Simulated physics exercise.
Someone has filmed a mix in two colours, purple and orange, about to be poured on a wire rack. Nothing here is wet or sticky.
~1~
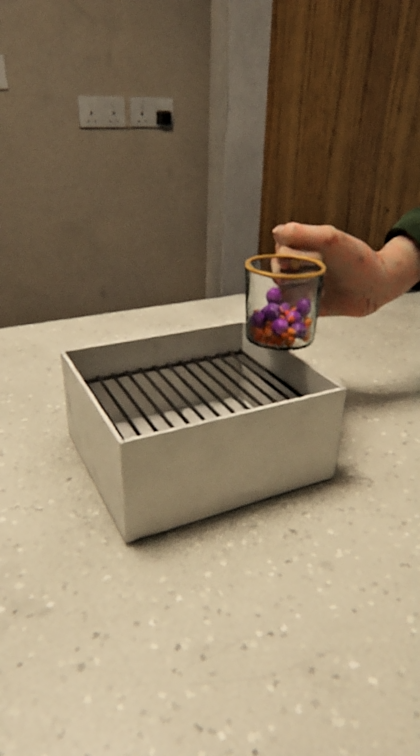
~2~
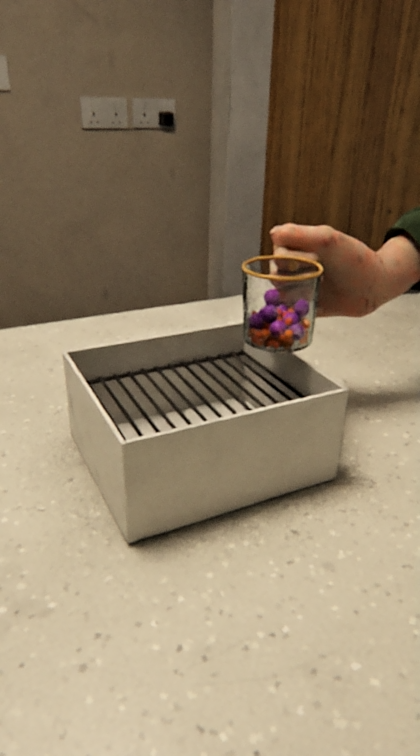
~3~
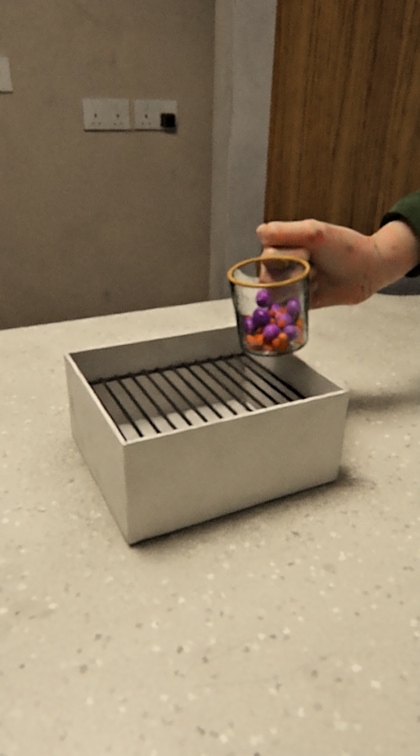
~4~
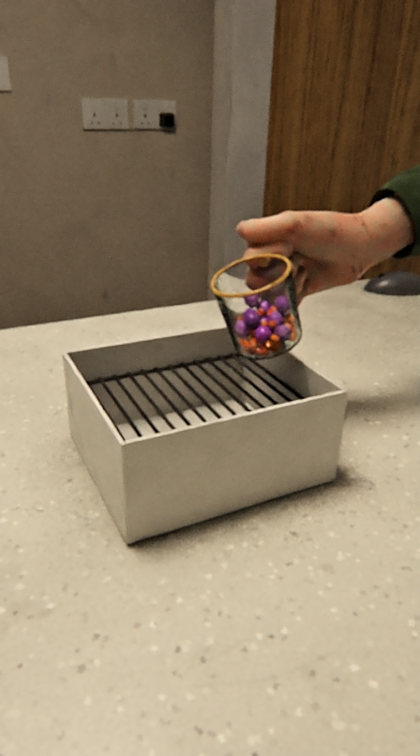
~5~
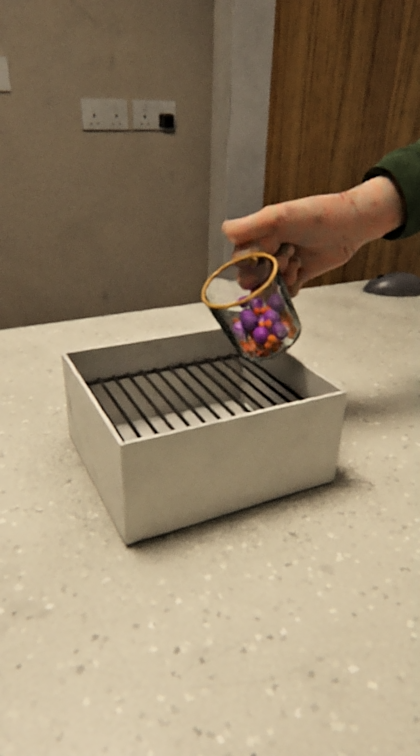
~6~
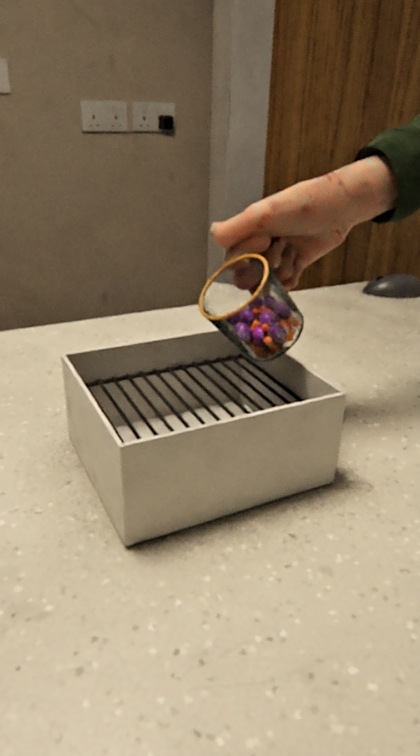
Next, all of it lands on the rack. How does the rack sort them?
The purple pieces are held back; the orange pieces pass the rack.
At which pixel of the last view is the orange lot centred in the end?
Roughly at (192, 452).
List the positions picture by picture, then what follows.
Cup at (282, 302), upright; rack at (126, 416), 14 wires across; purple wooden balls at (281, 325), wider than the gaps; orange gumballs at (277, 333), narrower than the gaps, in the first picture.
Cup at (280, 304), upright; orange ones at (275, 335), in the second picture.
Cup at (271, 307), tipped 9°; purple ones at (274, 329), in the third picture.
Cup at (260, 308), tipped 20°; orange ones at (264, 338), in the fourth picture.
Cup at (254, 310), tipped 31°; purple ones at (265, 326), in the fifth picture.
Cup at (254, 311), tipped 42°; rack at (126, 420); purple ones at (267, 325); orange ones at (267, 337), in the sixth picture.
Then, 0.41 s after the last picture, purple ones, all in the cup; orange ones, all in the cup.
Then, 0.85 s after the last picture, purple ones, most in the cup, about a quarter on or over the wires; orange ones, all in the cup.
Then, 1.38 s after the last picture, purple ones, all on or over the wires; orange ones, a small part on or over the wires, nearly all under the rack.
By the end, purple ones, all on the wires, none under the rack; orange ones, all under the rack.
